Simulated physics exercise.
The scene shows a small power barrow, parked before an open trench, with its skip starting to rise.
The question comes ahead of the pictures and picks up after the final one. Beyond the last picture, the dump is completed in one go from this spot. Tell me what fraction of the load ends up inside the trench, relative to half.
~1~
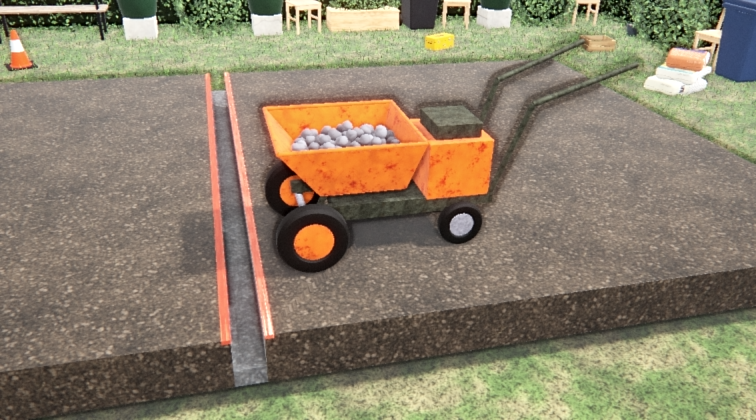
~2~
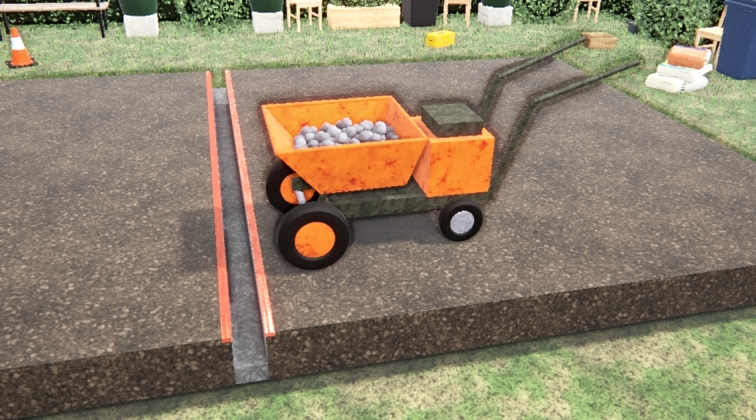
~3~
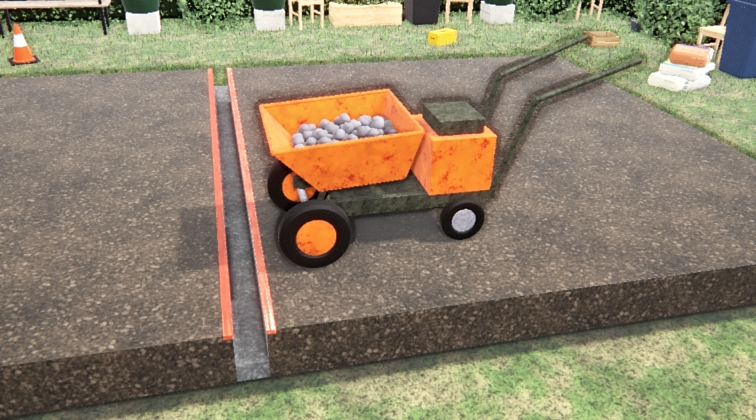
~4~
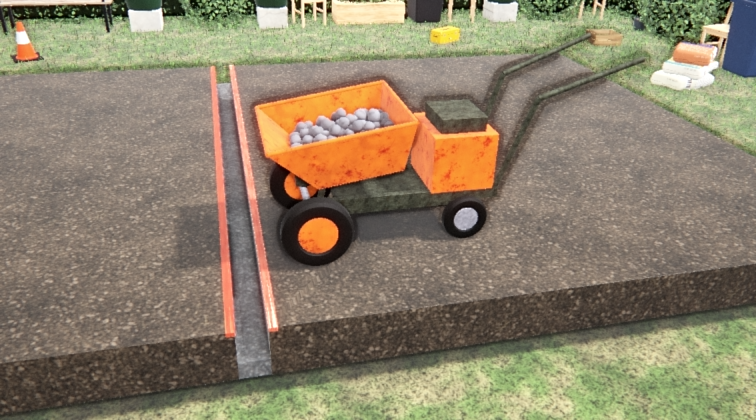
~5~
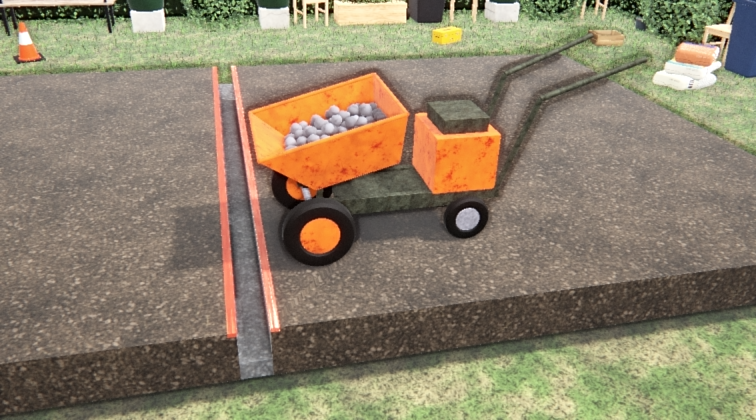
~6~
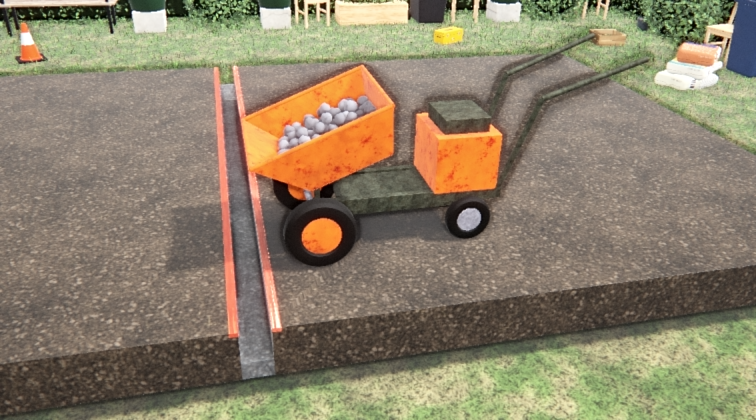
The trench is going to be left with below half the load.
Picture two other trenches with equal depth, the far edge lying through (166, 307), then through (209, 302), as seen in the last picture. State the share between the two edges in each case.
Result, try 1: 90 in a hundred; try 2: 20 in a hundred.
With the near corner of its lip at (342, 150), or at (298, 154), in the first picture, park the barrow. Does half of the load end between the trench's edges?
First attempt: Beyond half; second attempt: Short of half.
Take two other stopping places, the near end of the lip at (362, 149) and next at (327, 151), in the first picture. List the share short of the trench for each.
First spot 30 per cent, second spot 0 per cent.
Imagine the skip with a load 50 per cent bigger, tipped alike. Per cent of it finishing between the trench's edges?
Around 0 percent of it.
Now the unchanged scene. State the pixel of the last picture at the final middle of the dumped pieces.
Close to (176, 243) in the last picture.
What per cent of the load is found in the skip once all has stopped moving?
Roughly 10 per cent.
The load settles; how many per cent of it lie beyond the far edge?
I'd say around 90 per cent of the load.
Soon, skip tipped steeply; all in the skip.
A while on, skip tipped right over; about half in the skip; about half beyond it; a stray few falling.
Towards the end, skip tipped right over; a small part in the skip; most beyond it.
Finally, skip tipped right over; a small part in the skip; none in or heaped over the trench; most beyond it.
